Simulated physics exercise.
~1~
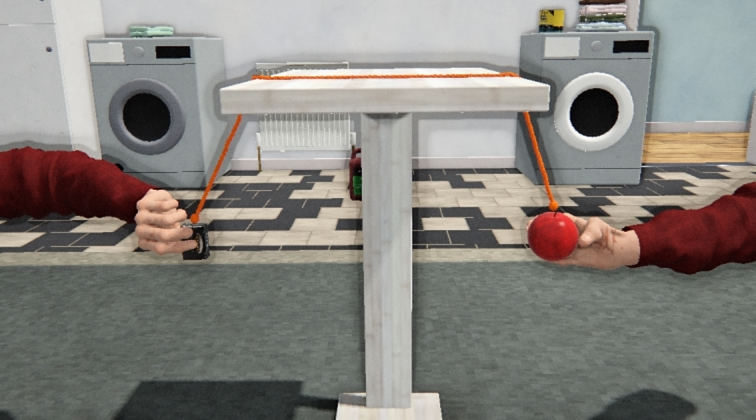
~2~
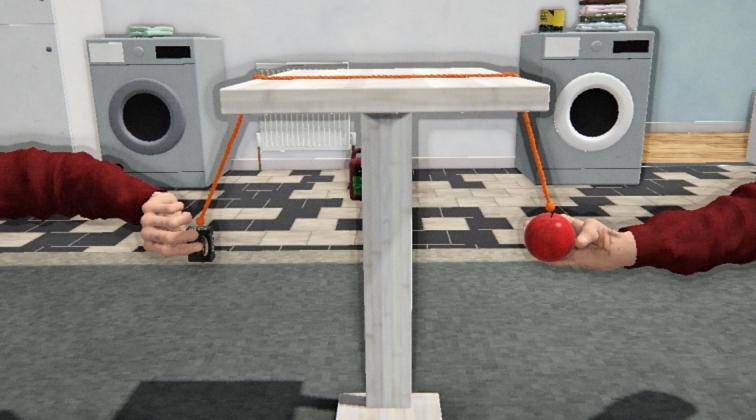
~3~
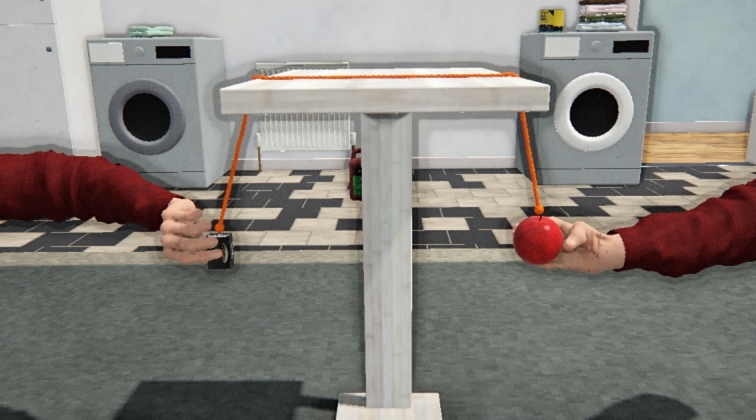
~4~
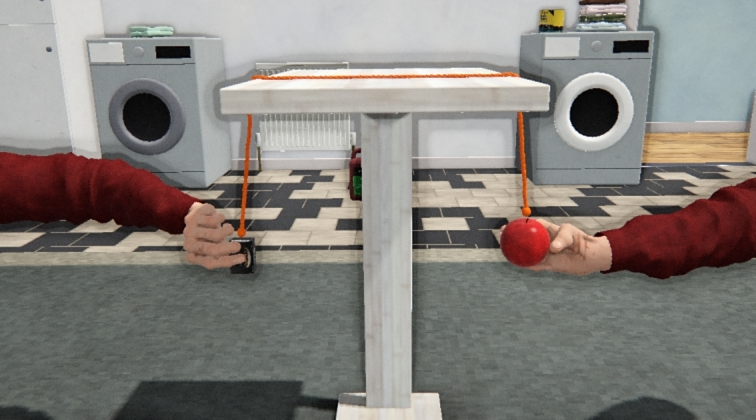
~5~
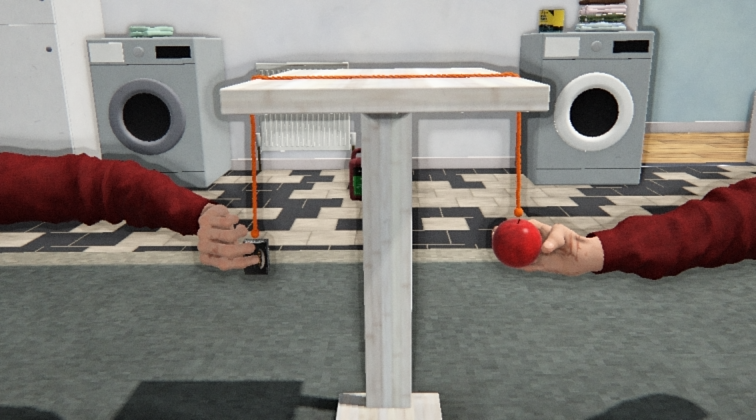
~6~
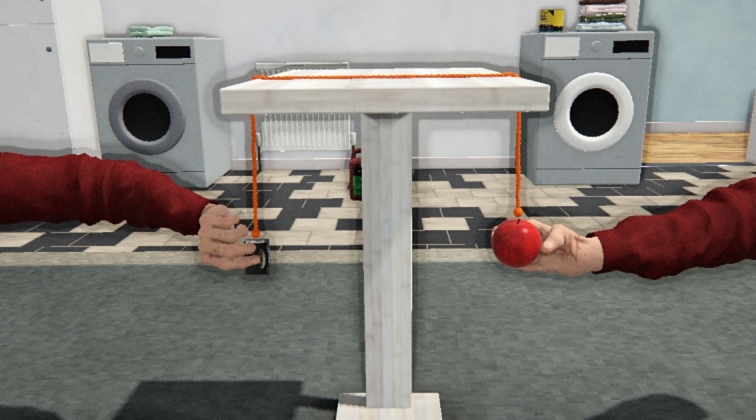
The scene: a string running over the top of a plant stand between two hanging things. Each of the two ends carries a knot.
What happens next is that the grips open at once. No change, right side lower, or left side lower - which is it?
Heads up, it's about to dip on the right.
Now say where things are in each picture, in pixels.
In the first frame, left matchbox (195, 241); right apple (553, 237); string over the top (379, 77).
In the second frame, left matchbox (201, 244); right apple (549, 237).
In the third frame, left matchbox (220, 251); right apple (538, 240).
In the fourth frame, left matchbox (243, 256); right apple (525, 242).
In the fifth frame, left matchbox (257, 257); right apple (517, 243).
In the sixth frame, left matchbox (257, 257); right apple (517, 243); string over the top (379, 77).
Then, 0.36 s later than the last view, left matchbox pulled up onto the top; right apple lower near (507, 386).
Then, 0.66 s later than the last view, left matchbox down on the floor; right apple down on the floor.
Finally, left matchbox down on the floor; right apple down on the floor. The string is pulled to the right.
